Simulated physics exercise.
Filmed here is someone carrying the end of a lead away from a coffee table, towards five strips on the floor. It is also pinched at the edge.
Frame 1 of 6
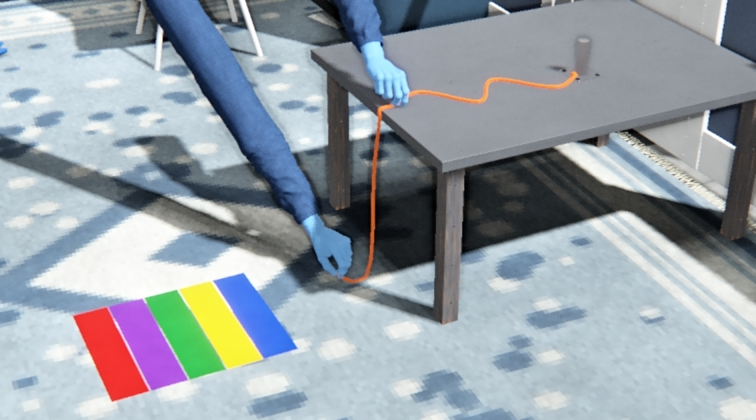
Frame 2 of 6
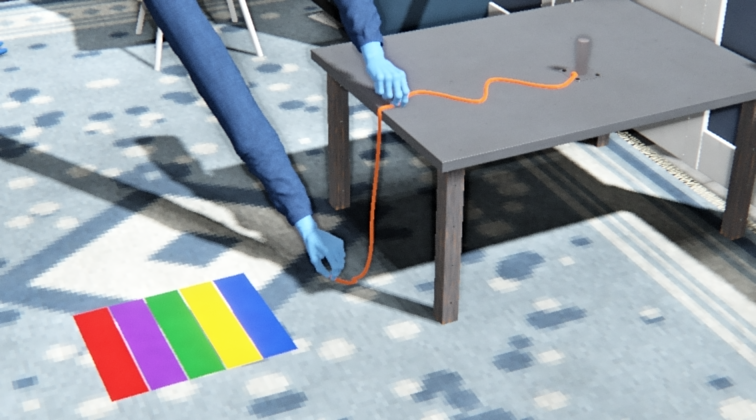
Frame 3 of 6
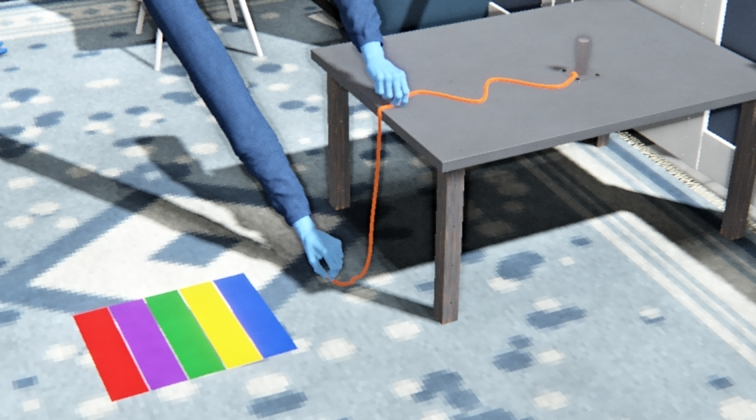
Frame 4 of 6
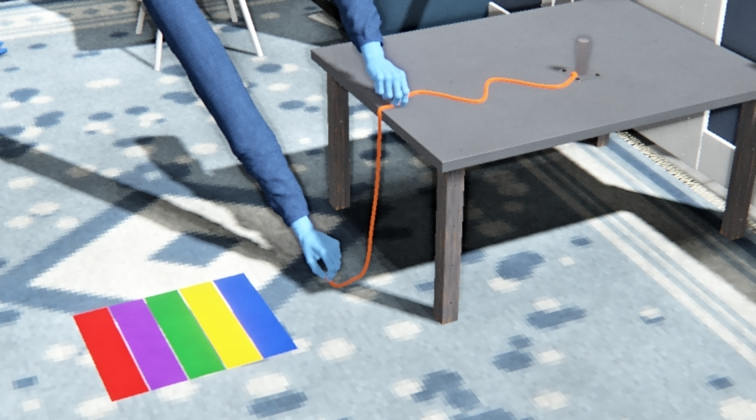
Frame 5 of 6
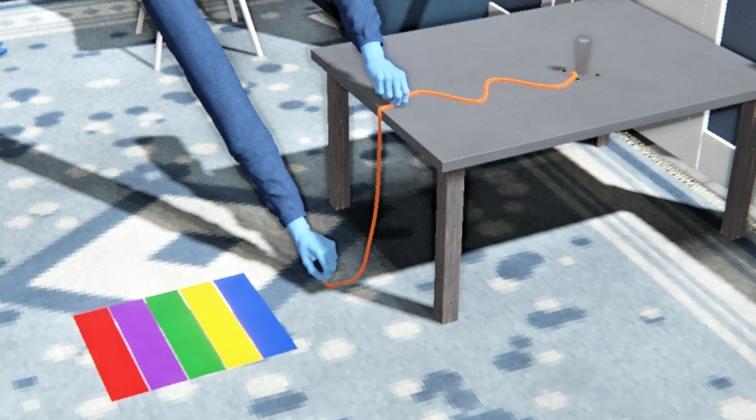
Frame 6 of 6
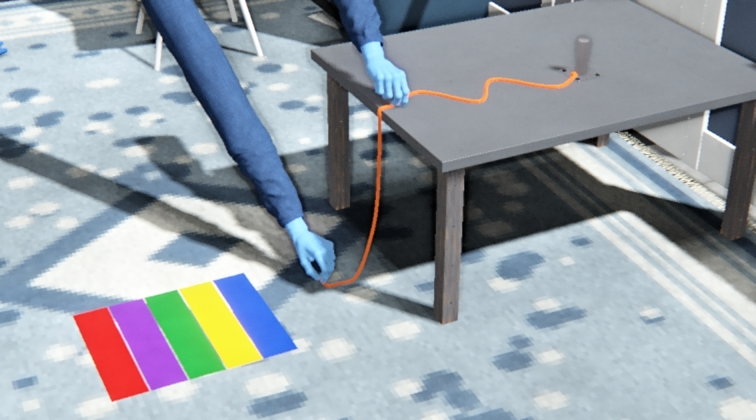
A person pins an orange cord at the table's edge and draws its end slightly left.
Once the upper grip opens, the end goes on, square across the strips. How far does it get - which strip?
Purple.
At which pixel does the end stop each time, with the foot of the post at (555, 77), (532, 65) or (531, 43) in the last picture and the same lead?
Close to (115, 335), (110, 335) and (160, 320) in that order.
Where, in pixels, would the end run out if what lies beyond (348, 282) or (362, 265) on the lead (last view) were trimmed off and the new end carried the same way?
In turn, around (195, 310) and around (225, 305).
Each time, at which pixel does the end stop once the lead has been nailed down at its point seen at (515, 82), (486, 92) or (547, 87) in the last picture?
First near (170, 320), then near (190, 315), then near (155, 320).
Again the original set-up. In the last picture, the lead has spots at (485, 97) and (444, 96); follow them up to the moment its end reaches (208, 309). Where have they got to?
They end up at (442, 98) and at (395, 107).
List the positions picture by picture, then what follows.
End (338, 275); blue (271, 339); yellow (236, 349); green (199, 359); purple (162, 369); red (123, 380), in the first frame.
End (331, 276); lead through (557, 87) (487, 84) (444, 96) (385, 108) (375, 183) (371, 251), in the second frame.
End (329, 277), in the third frame.
End (327, 277); lead through (557, 87) (487, 84) (444, 96) (385, 108) (377, 183) (369, 251), in the fourth frame.
End (323, 278), in the fifth frame.
End (321, 279); lead through (557, 87) (487, 84) (444, 96) (385, 108) (378, 183) (367, 251), in the sixth frame.
Soon after, end near (208, 309); over yellow.
Then, end near (169, 319); over green.
At full stretch, end near (146, 325); over purple. The end stops over the purple strip.
